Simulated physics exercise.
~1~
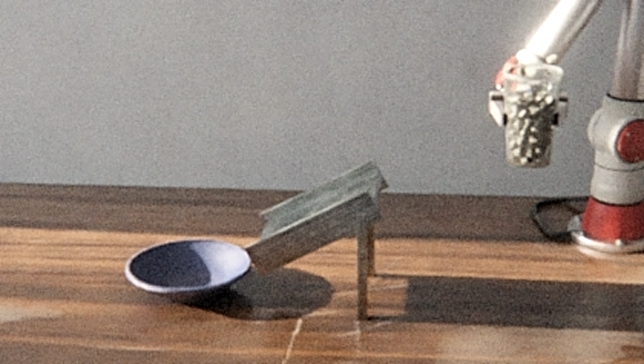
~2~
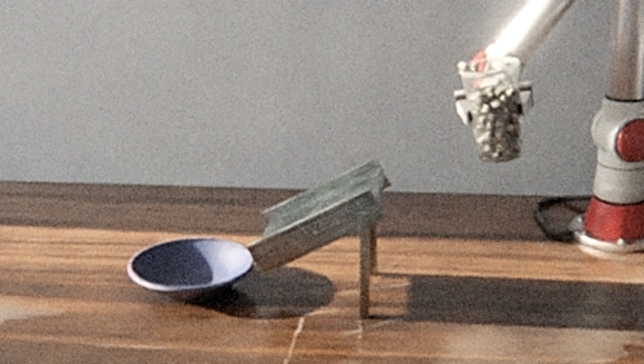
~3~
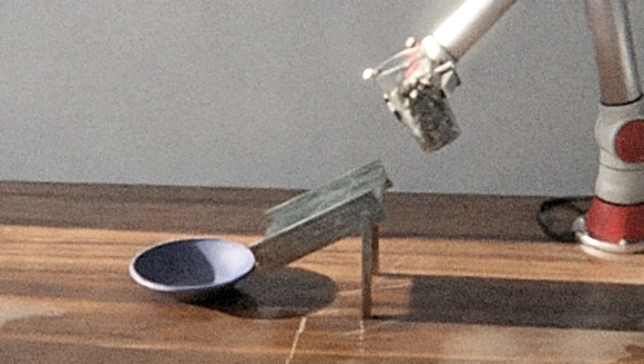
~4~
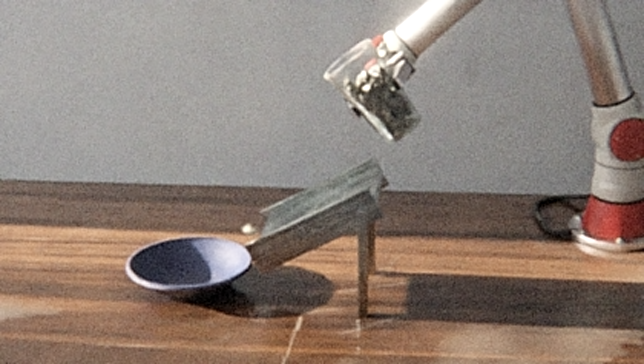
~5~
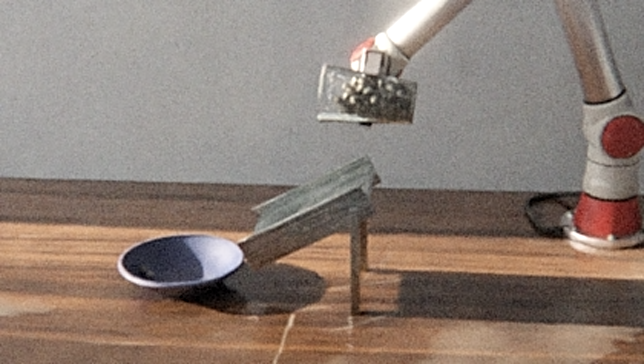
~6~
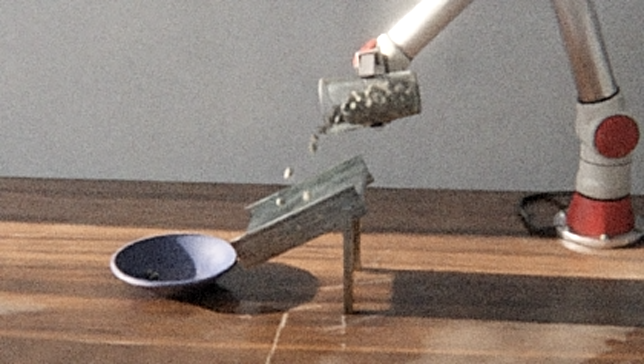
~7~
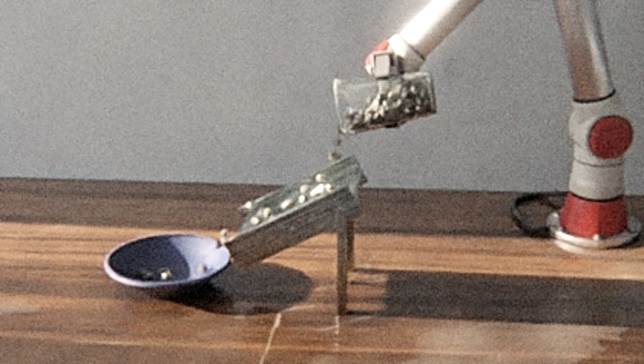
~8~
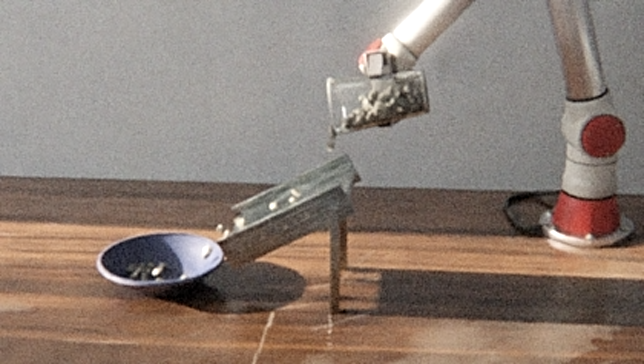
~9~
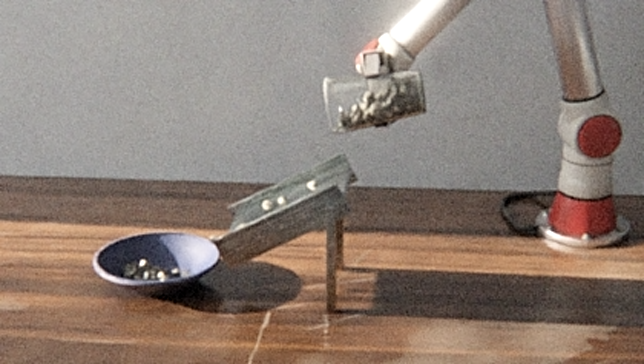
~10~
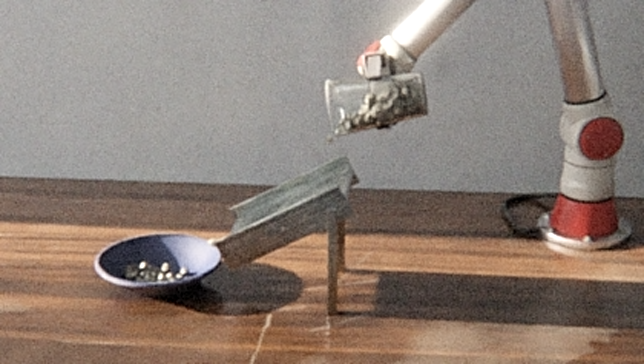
On a wooden tabletop, a robot arm tipping a clear tumbler, sending some pebbles down a chute into a blue bowl.
